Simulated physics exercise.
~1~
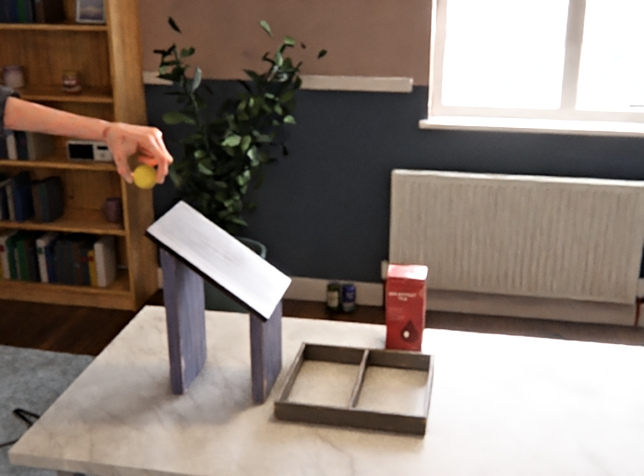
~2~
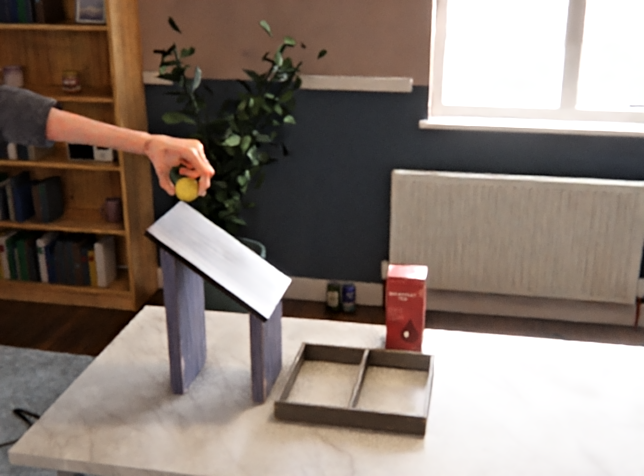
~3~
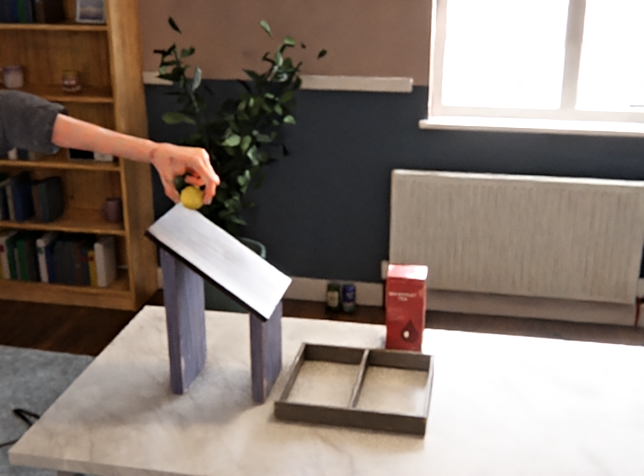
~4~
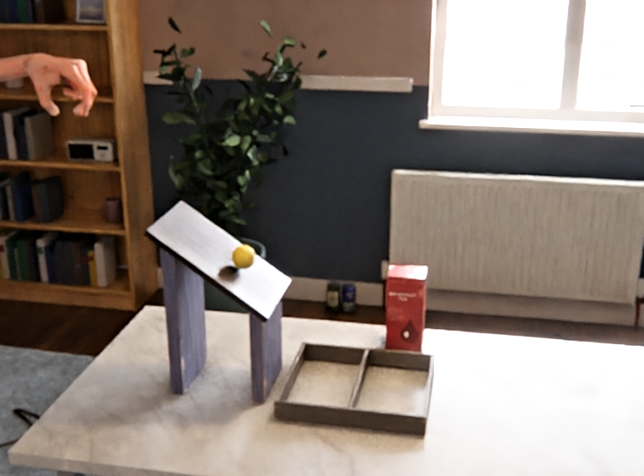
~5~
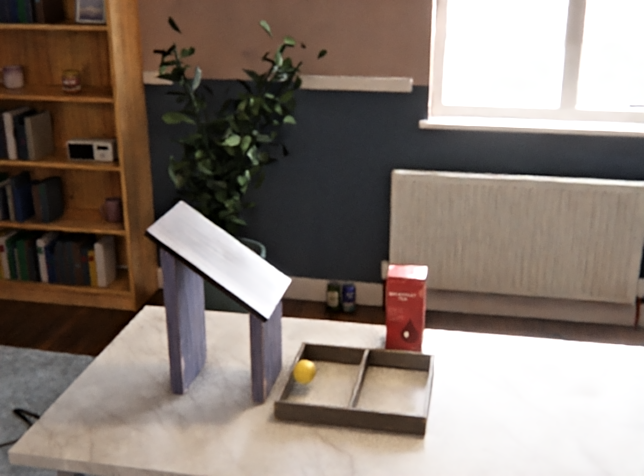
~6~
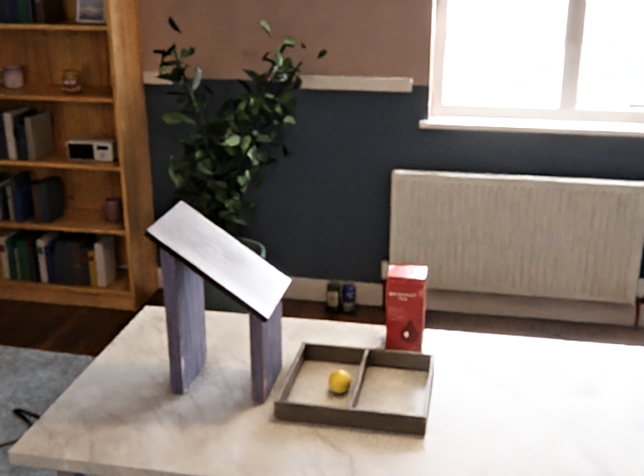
The clip opens with a hand holding a small yellow lemon above a sloped white board propped on two dark supports, on a pale tabletop beside a shallow two-bay tray and a red carton. The hand moves right and lowers the lemon to the board's upper end. It then lets go and draws back to the left as the lemon travels down the slope. The lemon leaves the board and drops into the tray's nearer bay, next to the board. It shifts right toward the divider and is last seen in that same bay, while the red carton still stands in place.
